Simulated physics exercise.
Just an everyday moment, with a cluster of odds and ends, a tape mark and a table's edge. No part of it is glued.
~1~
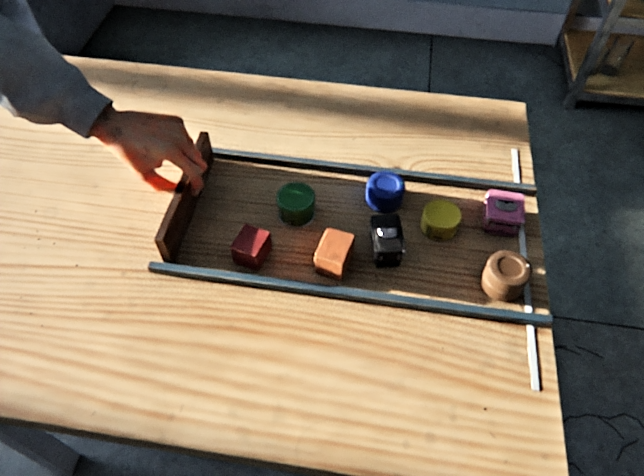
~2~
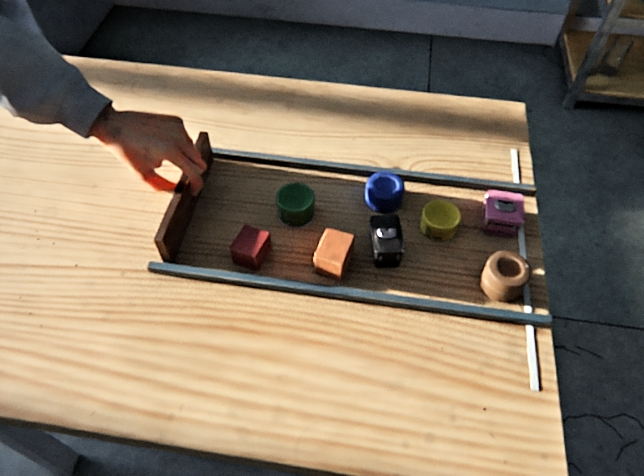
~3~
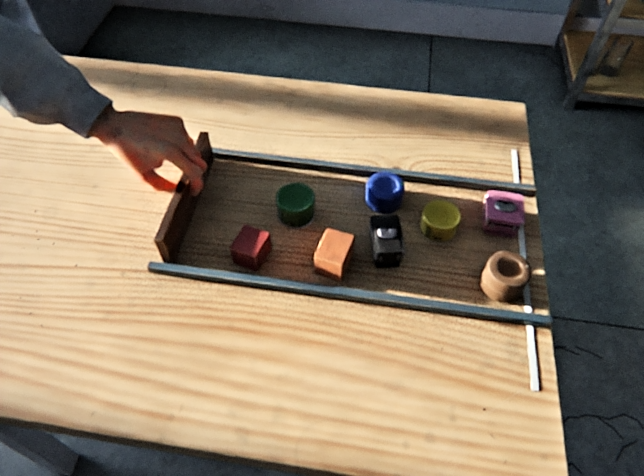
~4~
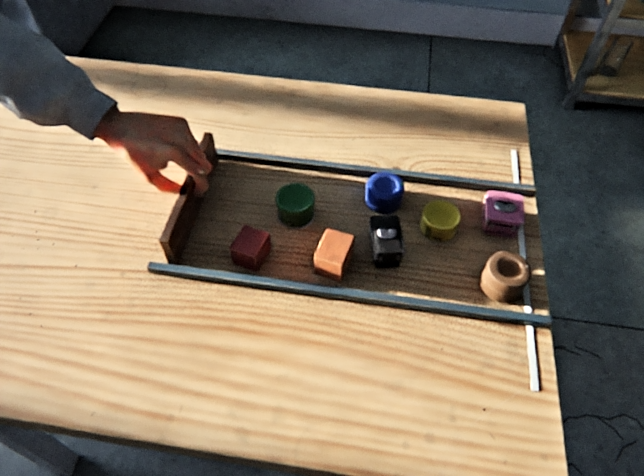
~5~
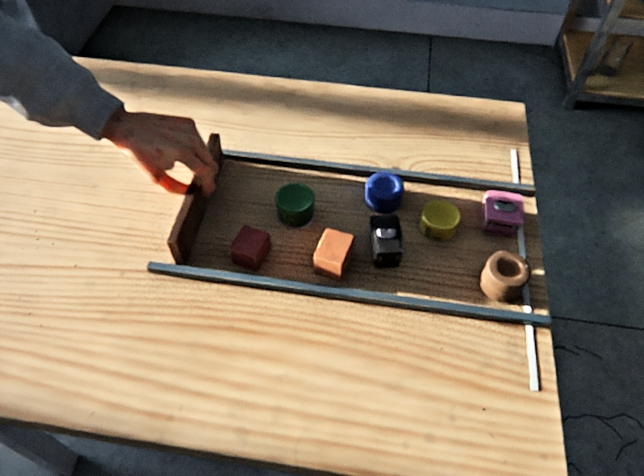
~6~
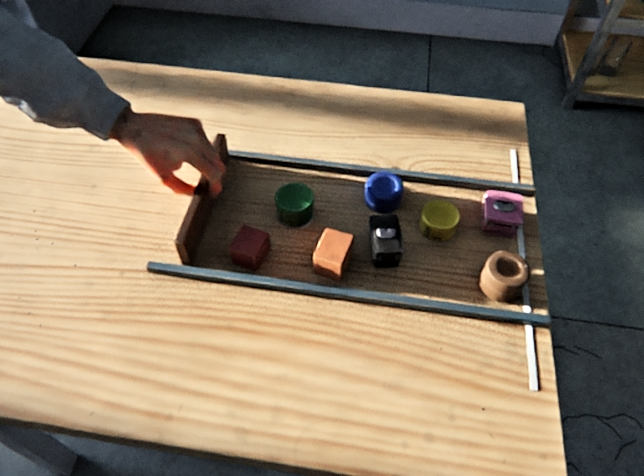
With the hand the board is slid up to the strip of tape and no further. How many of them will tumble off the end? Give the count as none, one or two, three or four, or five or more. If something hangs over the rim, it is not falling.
The count is five or more.
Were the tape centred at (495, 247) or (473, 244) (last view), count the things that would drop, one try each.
Well, you'd get 4 the first time and 2 the second time.
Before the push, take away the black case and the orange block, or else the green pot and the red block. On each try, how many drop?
Try 1: 3; try 2: 4.
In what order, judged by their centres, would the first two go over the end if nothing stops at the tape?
It would be the pink case and after it the brown lid.
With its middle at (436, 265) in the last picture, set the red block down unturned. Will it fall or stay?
That one drops down.
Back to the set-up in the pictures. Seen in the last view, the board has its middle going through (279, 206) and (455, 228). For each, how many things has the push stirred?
Counting first: 2, next 8.
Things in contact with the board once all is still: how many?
At rest, 3 are in contact.
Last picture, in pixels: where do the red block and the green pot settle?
First (545, 285), then (545, 236).
Soon after, none off yet; pink case at rest near (501, 214); brown lid at rest near (504, 276); yellow tub at rest near (439, 221).
After that, none off yet; pink case at rest near (501, 214); brown lid at rest near (504, 276); yellow tub moving near (445, 217).
And then, none off yet; pink case tilting well over near (559, 223); brown lid displaced about its own width near (560, 292); yellow tub displaced well along near (525, 221).
In the end, the number that fall off is five or more; gone, orange block, black case, yellow tub, brown lid and pink case.
